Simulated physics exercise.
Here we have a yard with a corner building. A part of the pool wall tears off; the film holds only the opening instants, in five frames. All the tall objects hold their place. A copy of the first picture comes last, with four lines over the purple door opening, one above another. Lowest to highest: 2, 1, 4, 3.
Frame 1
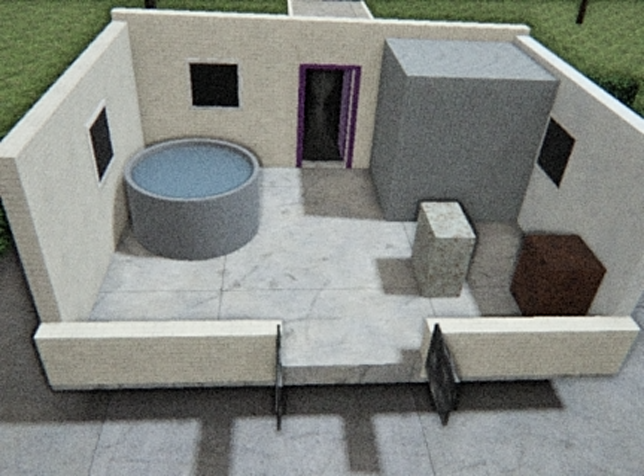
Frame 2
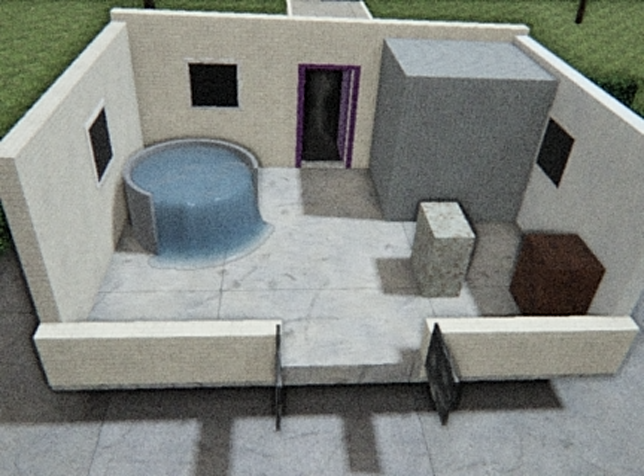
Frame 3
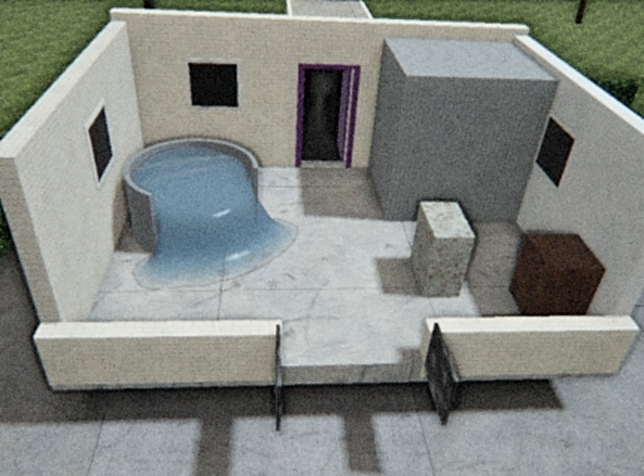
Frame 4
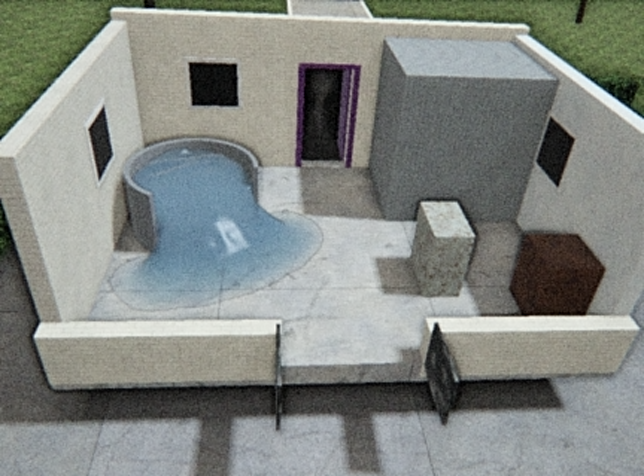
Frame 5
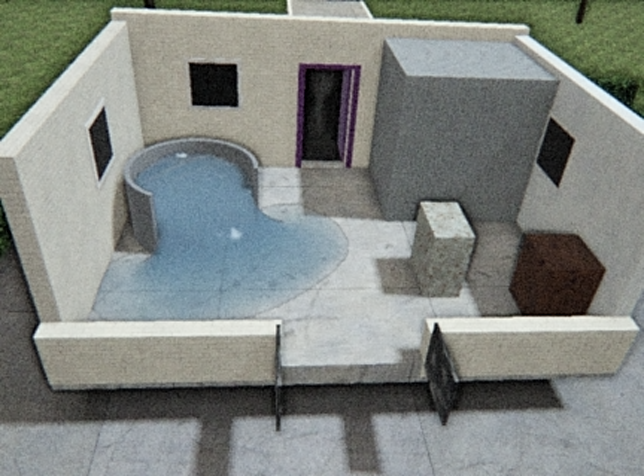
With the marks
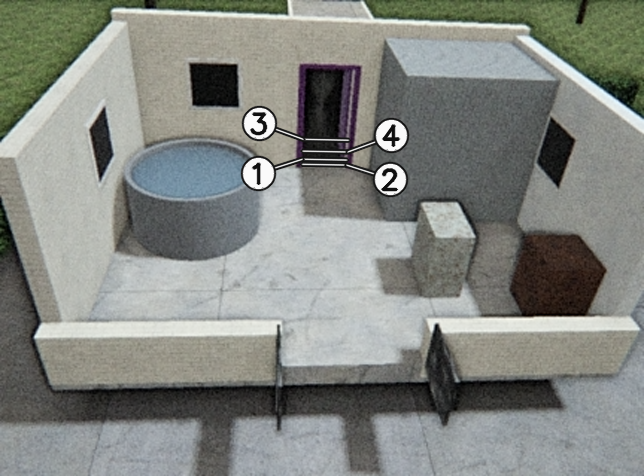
In a walled yard, water pours from a round pool's open front and spreads across the pale ground.
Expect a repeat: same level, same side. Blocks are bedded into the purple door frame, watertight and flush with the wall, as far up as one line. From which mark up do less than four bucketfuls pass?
Go for 2.
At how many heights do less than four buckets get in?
All of them.
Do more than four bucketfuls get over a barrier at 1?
No.
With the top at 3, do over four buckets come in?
No, not at all.
In white, 1 at (324, 159); 2 at (324, 164); 3 at (326, 139); 4 at (325, 151); from the bottom up 2, 1, 4, 3.
If 1 is chosen, nothing gets over.
If 2 is chosen, nothing gets over.
If 3 is chosen, nothing gets over.
If 4 is chosen, nothing gets over.
